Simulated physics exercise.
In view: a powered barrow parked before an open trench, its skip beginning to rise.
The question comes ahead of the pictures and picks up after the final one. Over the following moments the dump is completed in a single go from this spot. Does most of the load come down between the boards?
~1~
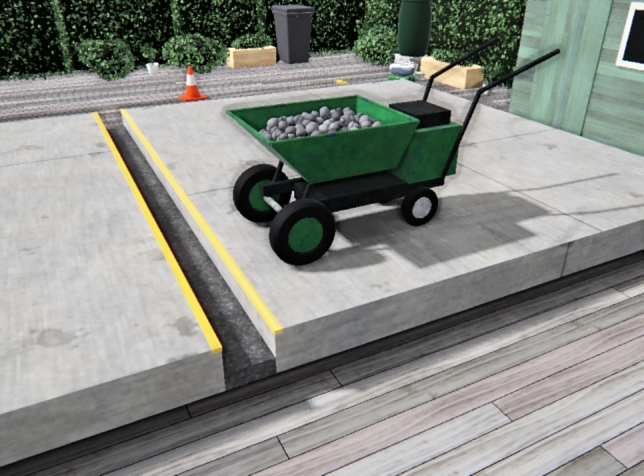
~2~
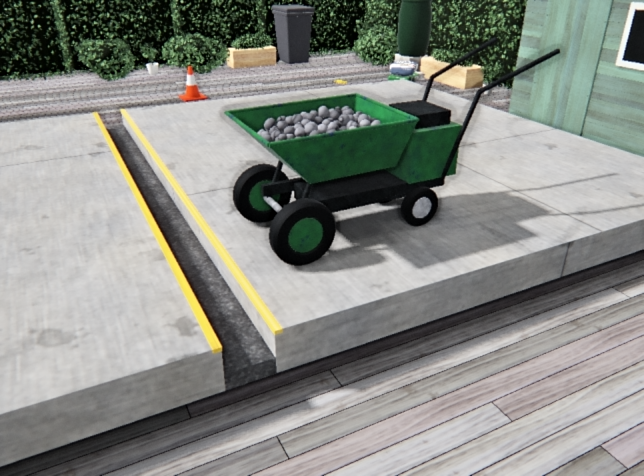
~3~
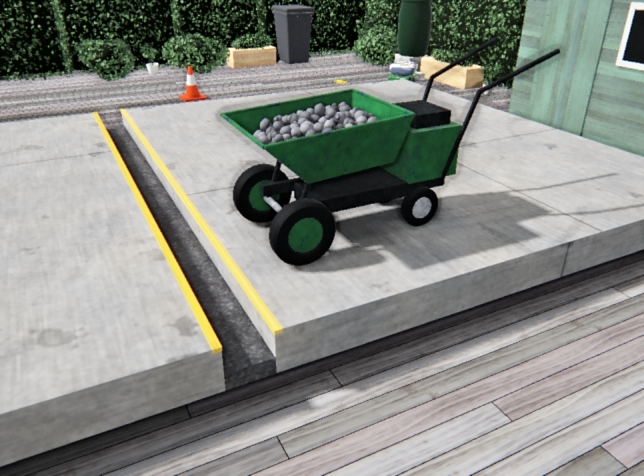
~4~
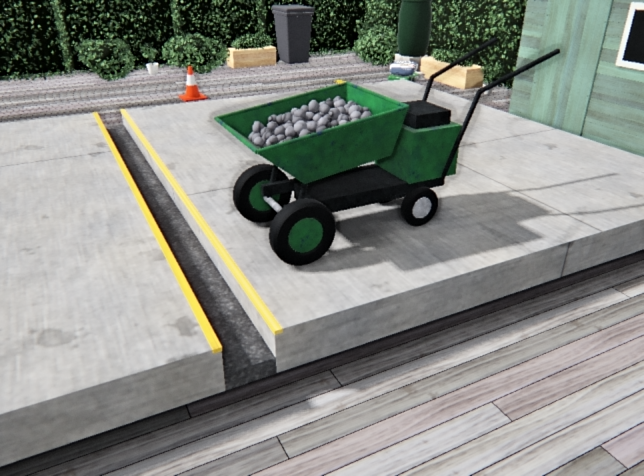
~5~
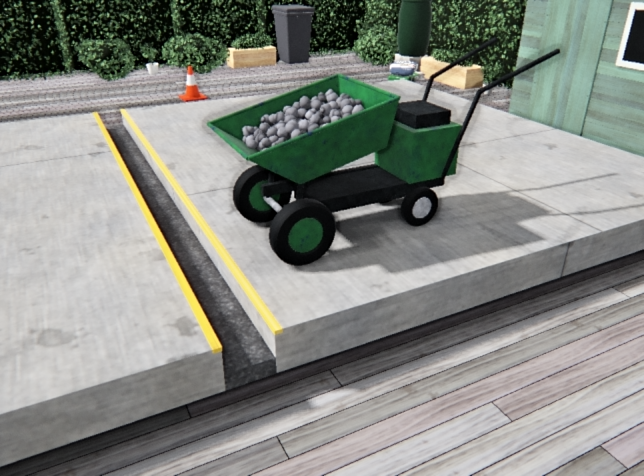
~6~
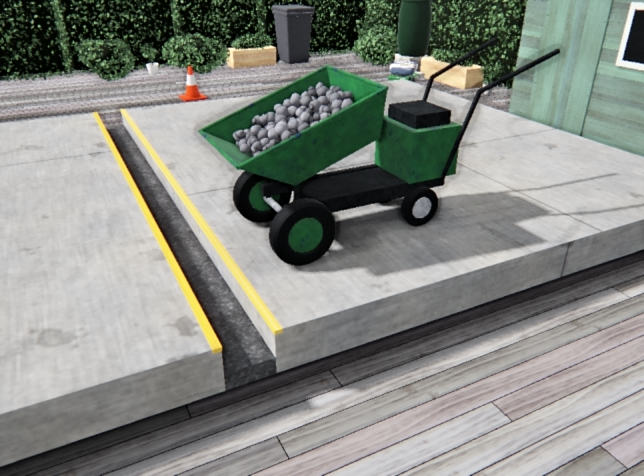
No.
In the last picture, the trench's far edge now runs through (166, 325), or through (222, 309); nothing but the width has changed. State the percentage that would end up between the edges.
70 % and 0 %, give or take.
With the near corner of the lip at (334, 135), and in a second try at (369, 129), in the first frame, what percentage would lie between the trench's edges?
The first gives close to 70 per cent and the second 50 per cent.
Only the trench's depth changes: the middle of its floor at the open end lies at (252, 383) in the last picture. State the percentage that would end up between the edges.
20 %.
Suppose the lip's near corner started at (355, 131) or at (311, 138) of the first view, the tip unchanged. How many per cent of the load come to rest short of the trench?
About 40 % and 0 %.
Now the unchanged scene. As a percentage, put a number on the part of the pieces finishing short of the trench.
It works out to roughly 0 percent.
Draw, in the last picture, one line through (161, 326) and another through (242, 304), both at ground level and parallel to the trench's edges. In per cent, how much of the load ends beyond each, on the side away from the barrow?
The first comes to 60 %, the second to 100 %.
Just after the last frame, skip tipped steeply; every one in the skip.
A moment on, skip tipped right over; roughly two thirds in the skip; just a few in or heaped over the trench; roughly a quarter beyond it; about a tenth falling.
Further on, skip tipped right over; about a tenth in the skip; about a tenth in or heaped over the trench; the larger part beyond it.
When it is over, skip tipped right over; roughly a quarter in or heaped over the trench; the larger part beyond it.
